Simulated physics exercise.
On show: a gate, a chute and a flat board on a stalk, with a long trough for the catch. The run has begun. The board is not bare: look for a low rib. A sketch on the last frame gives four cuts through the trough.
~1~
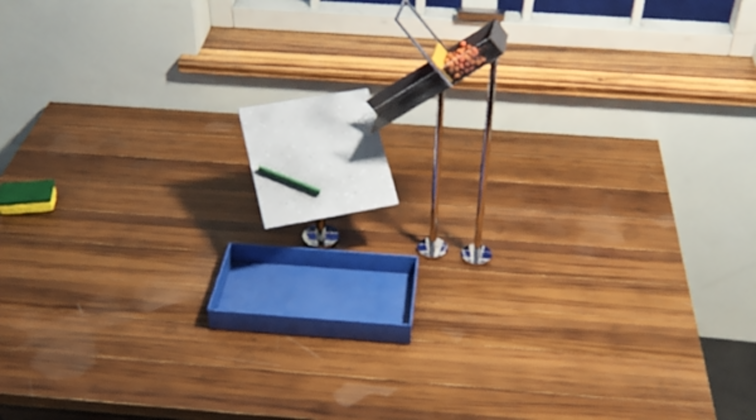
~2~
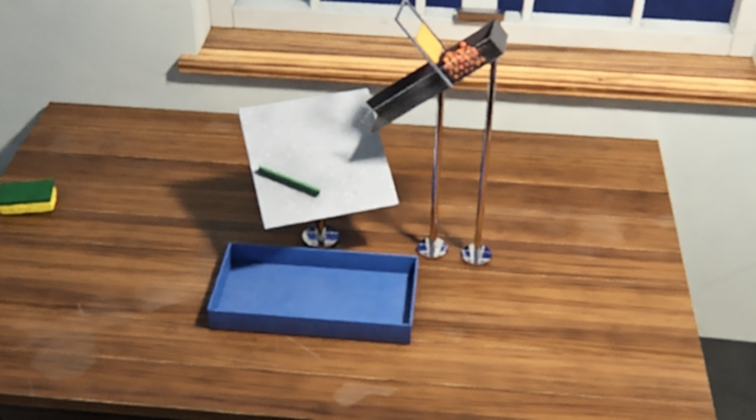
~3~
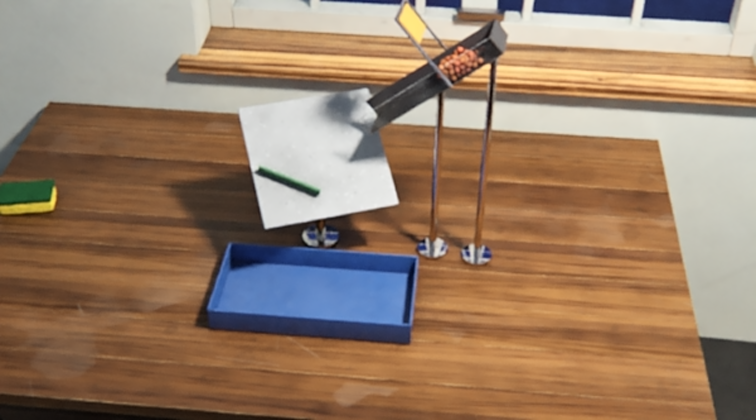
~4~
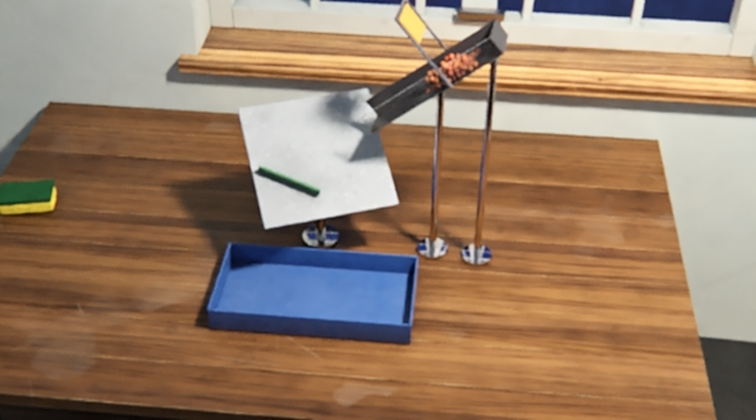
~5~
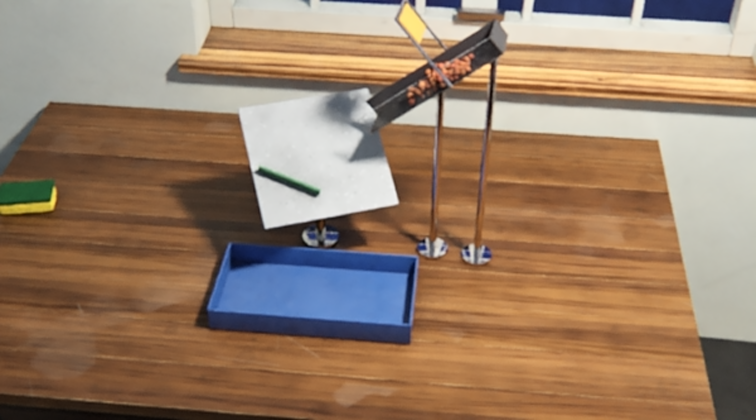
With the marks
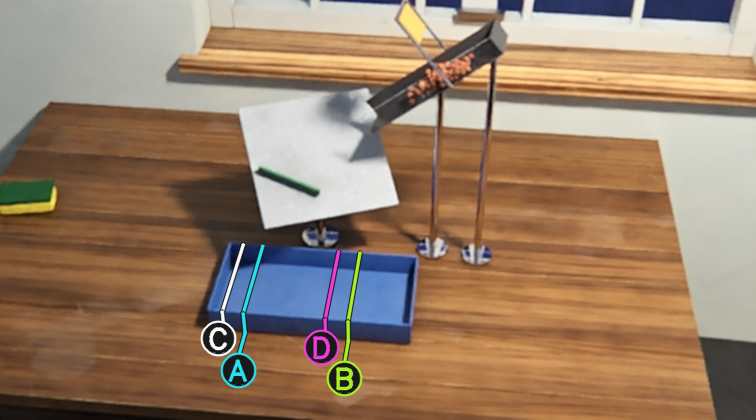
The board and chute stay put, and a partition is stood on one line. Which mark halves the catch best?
B works best here.
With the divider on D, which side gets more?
Right.
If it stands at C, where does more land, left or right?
The right side.
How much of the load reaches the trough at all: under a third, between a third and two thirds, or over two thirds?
About that: Over two thirds.
On the marked copy, line A crosses the front rim at (243, 312); line B crosses the front rim at (348, 320); line C crosses the front rim at (222, 311); line D crosses the front rim at (325, 318).
With A, of what is caught, none at all on the left of the divider, the whole lot on the right.
With B, of what is caught, close to two thirds on the left of the divider, close to a third on the right.
With C, of what is caught, none at all on the left of the divider, the whole lot on the right.
With D, of what is caught, a small share on the left of the divider, all but a few on the right.
